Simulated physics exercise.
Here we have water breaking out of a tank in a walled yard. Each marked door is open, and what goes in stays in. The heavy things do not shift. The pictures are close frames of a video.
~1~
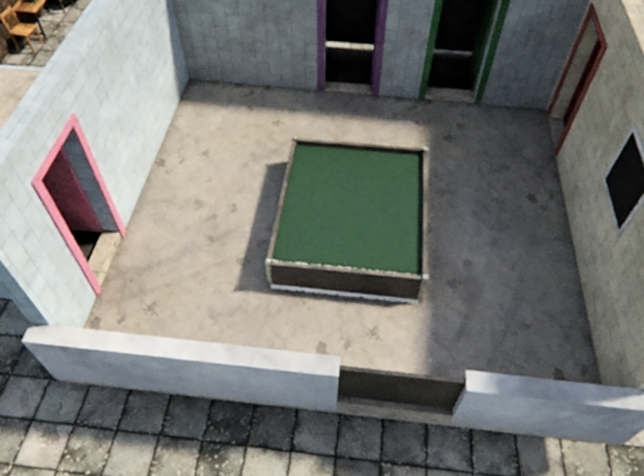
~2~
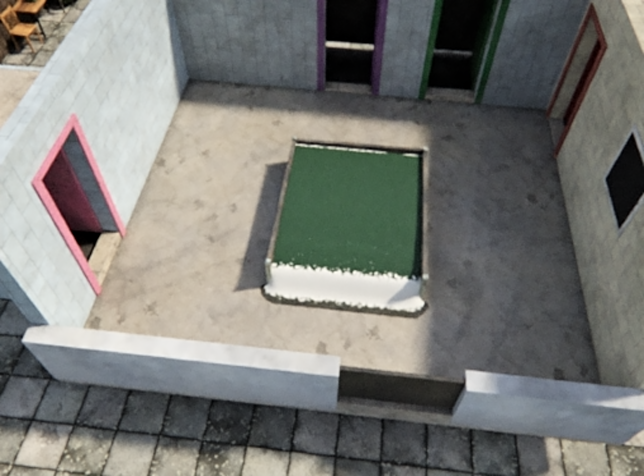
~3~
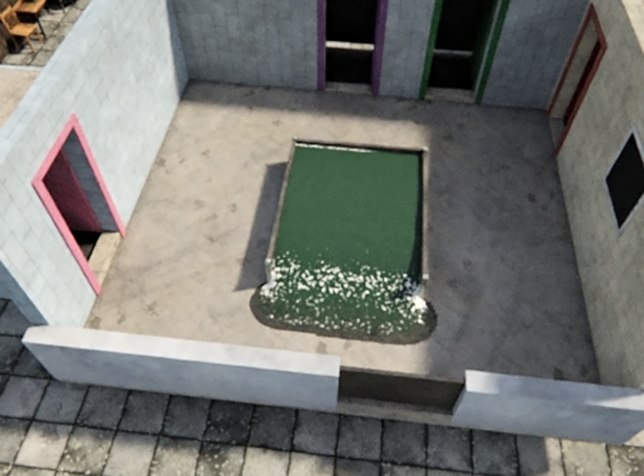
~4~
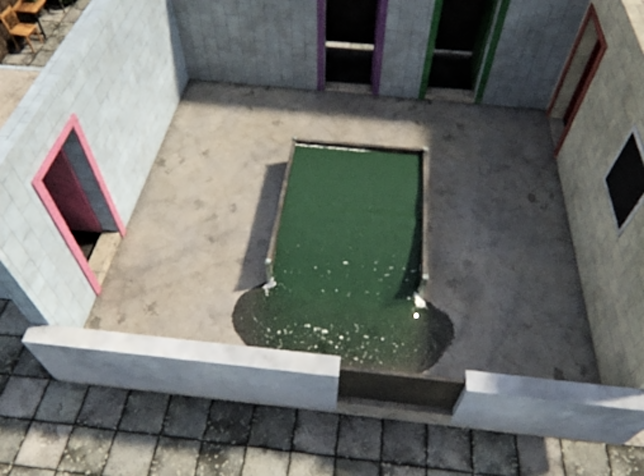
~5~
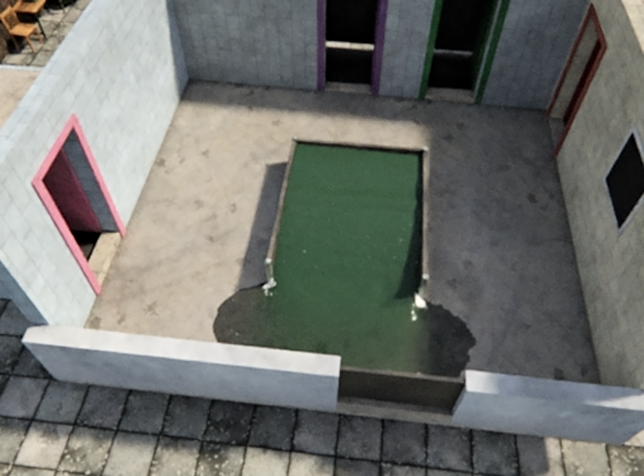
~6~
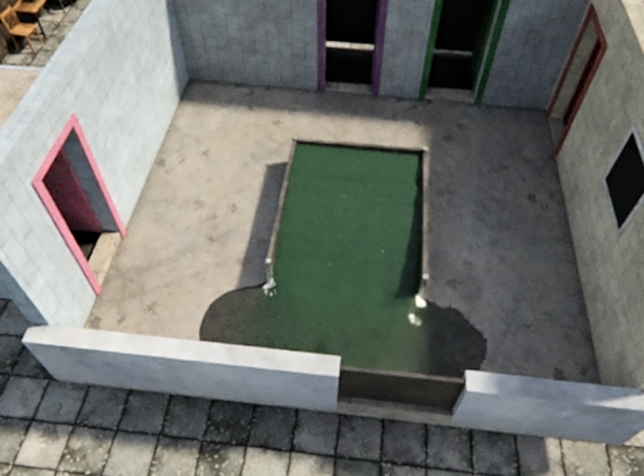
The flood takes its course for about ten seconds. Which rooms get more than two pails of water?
In the end: The pink door admits no more than that; the green door admits no more than that; the purple door lets in a lot; the red door lets in a lot.
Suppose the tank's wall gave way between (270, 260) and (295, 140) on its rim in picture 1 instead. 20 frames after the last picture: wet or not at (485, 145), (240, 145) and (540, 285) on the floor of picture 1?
One after the other: Dry, under water, not flooded.
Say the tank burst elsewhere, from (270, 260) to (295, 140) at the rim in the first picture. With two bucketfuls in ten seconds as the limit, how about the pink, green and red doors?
Pink lets more in, green is under, red takes more.
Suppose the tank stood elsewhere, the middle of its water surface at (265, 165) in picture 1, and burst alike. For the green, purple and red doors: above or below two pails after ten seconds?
Green keeps below it, purple holds, red goes over.
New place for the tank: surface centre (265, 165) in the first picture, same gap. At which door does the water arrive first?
I say the pink one.
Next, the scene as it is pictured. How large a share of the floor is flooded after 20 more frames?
Roughly 40 per cent.
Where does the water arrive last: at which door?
That is the purple one.
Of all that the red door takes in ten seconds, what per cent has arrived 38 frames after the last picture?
Near 5 in a hundred.
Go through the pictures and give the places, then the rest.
The tank at (353, 205) is whole and still, in the first frame.
Water pours out at (345, 283) and has run to (267, 292), in the second frame.
Water pours out at (345, 285) and has run to (256, 302), in the third frame.
The front is at (434, 354), out from the gap at (345, 285), in the fourth frame.
Water pours out at (345, 285) and has run to a hidden place, in the fifth frame.
Water pours out at (345, 285) and has run to a hidden place, in the sixth frame.
A moment on, water covers 15 % of the floor; the pink door not reached, the green door not reached, the purple door not reached, the red door not reached.
Next, water covers 25 % of the floor; the pink door not reached, the green door not reached, the purple door not reached, the red door not reached.
Then, water covers 40 % of the floor; the pink door wet at the sill, nothing in, the green door not reached, the purple door not reached, the red door not reached.
Later, water covers 90 % of the floor; the pink door under two buckets in, the green door wet at the sill, nothing in, the purple door not reached, the red door under two buckets in.
In the end, water covers 100 % of the floor; the pink door under two buckets in, the green door wet at the sill, nothing in, the purple door over two buckets in, the red door over two buckets in.
